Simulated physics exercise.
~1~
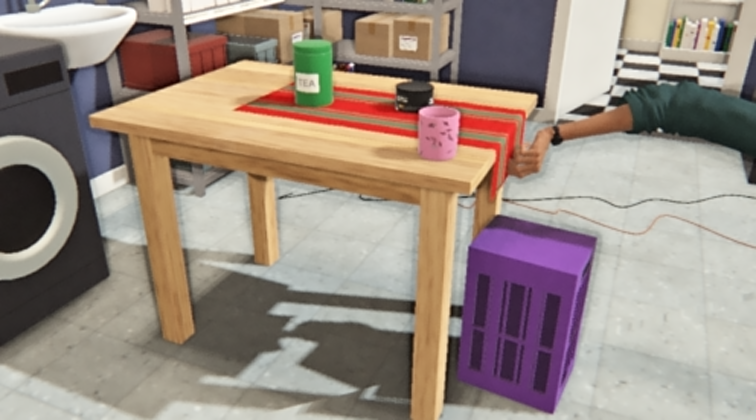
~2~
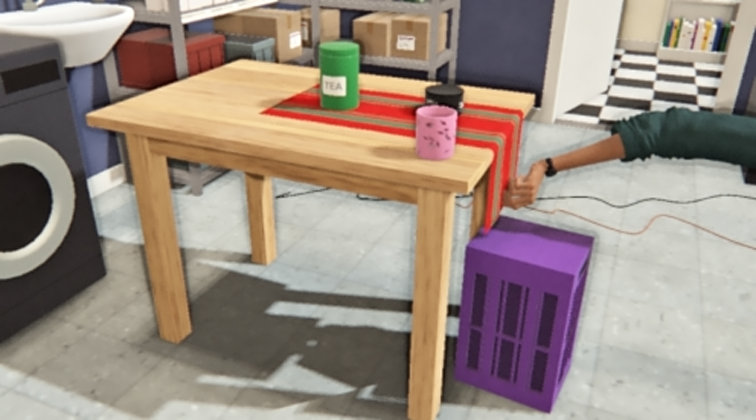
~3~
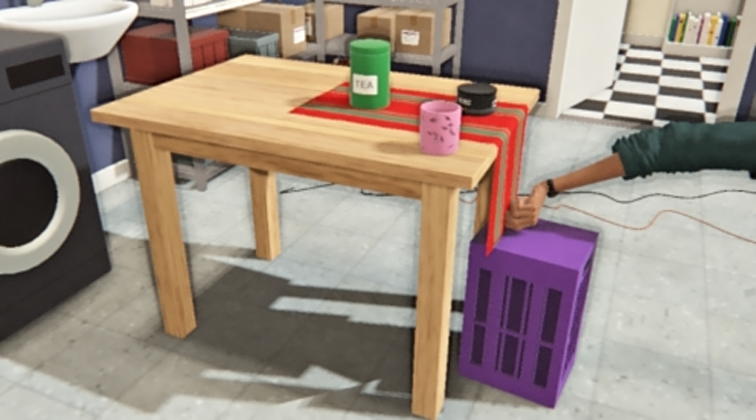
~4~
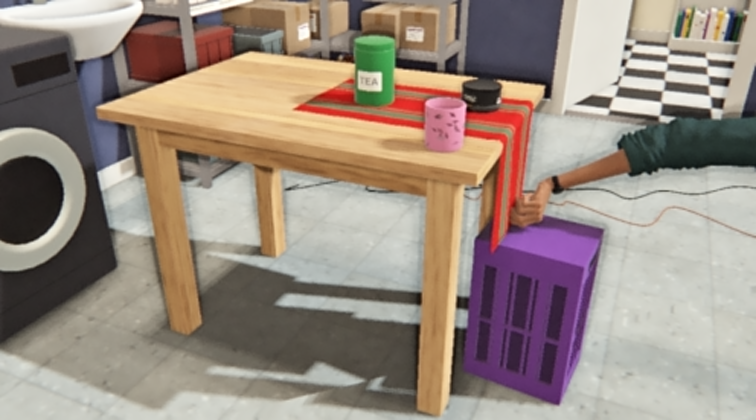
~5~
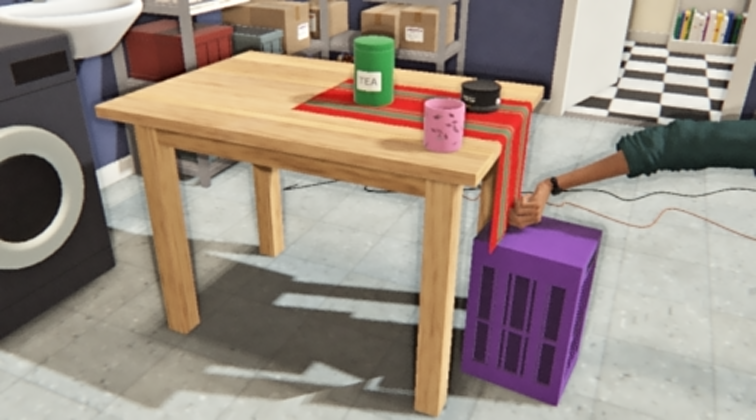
Red table runner being pulled down onto a purple crate by a hand, carrying green canister and black tub rightward past pink mug.
